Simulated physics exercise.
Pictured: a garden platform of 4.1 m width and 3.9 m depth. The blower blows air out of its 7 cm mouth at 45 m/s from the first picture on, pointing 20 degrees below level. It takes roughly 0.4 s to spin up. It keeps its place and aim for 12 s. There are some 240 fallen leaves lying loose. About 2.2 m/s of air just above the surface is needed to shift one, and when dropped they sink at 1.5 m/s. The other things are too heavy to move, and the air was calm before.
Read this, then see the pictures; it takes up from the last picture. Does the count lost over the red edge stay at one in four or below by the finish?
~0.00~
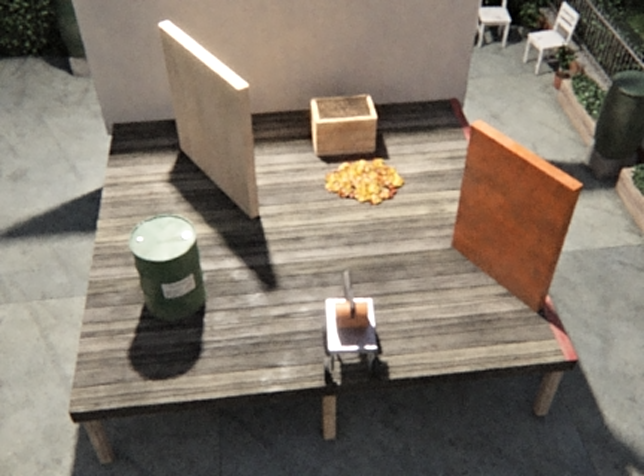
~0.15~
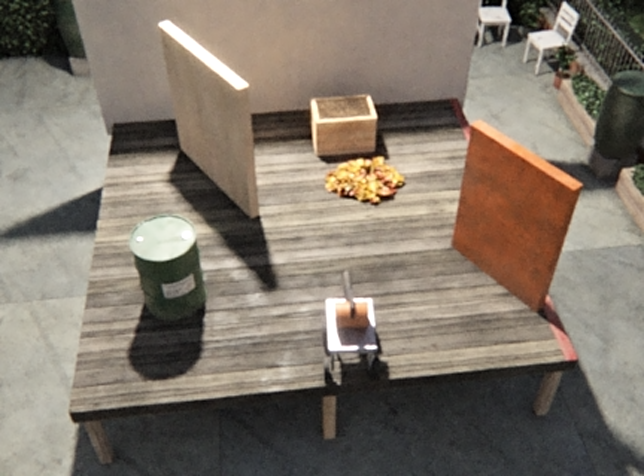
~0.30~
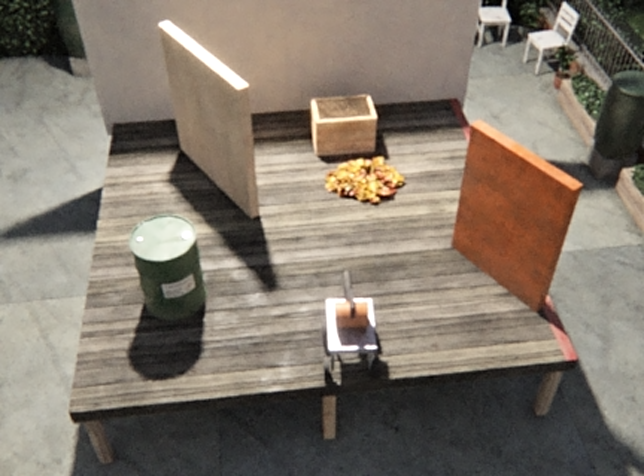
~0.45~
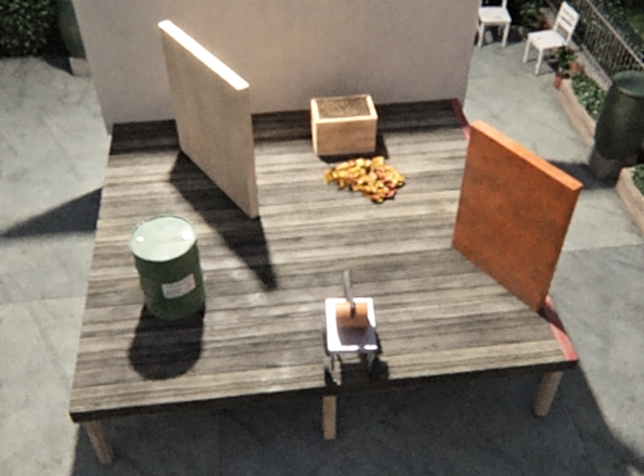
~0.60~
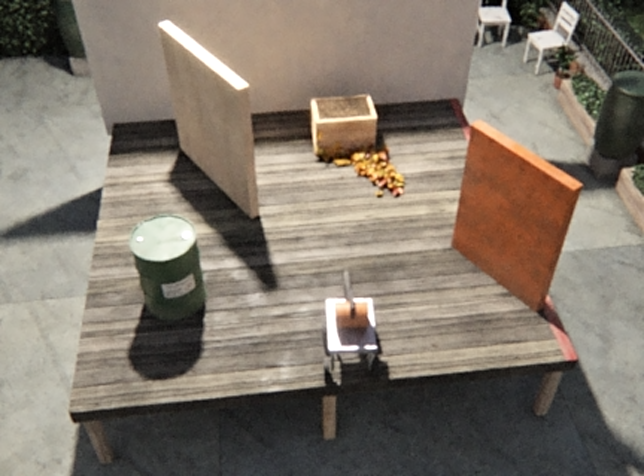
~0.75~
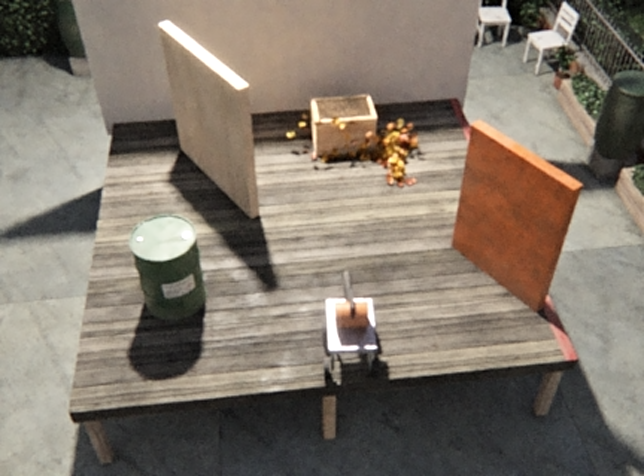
No, it goes above that.
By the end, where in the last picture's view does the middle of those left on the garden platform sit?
Their middle sits at about (414, 101) in the last picture.
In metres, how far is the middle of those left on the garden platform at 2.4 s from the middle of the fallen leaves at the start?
Displacement of centre: Approx. 1.6 m.
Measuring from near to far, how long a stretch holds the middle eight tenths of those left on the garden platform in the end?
0.4 m or thereabouts.
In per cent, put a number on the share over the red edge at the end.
About 60 per cent.
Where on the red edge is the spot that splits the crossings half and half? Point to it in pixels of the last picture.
Roughly at pixel (463, 110).
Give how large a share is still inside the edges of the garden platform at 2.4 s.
Roughly 70 per cent.
After 2.4 s, 81 % are on the move or not yet settled, 26 % are over the red edge; the middle of those still in play is near (428, 109).
After 3.8 s, 57 % are on the move or not yet settled, 40 % are over the red edge; the middle of those still in play is near (425, 107).
After 6.6 s, 34 % are on the move or not yet settled, 54 % are over the red edge; the middle of those still in play is near (415, 104).
After 12.0 s, at the end, 60 % are over the red edge; the middle of those still in play is near (414, 101).
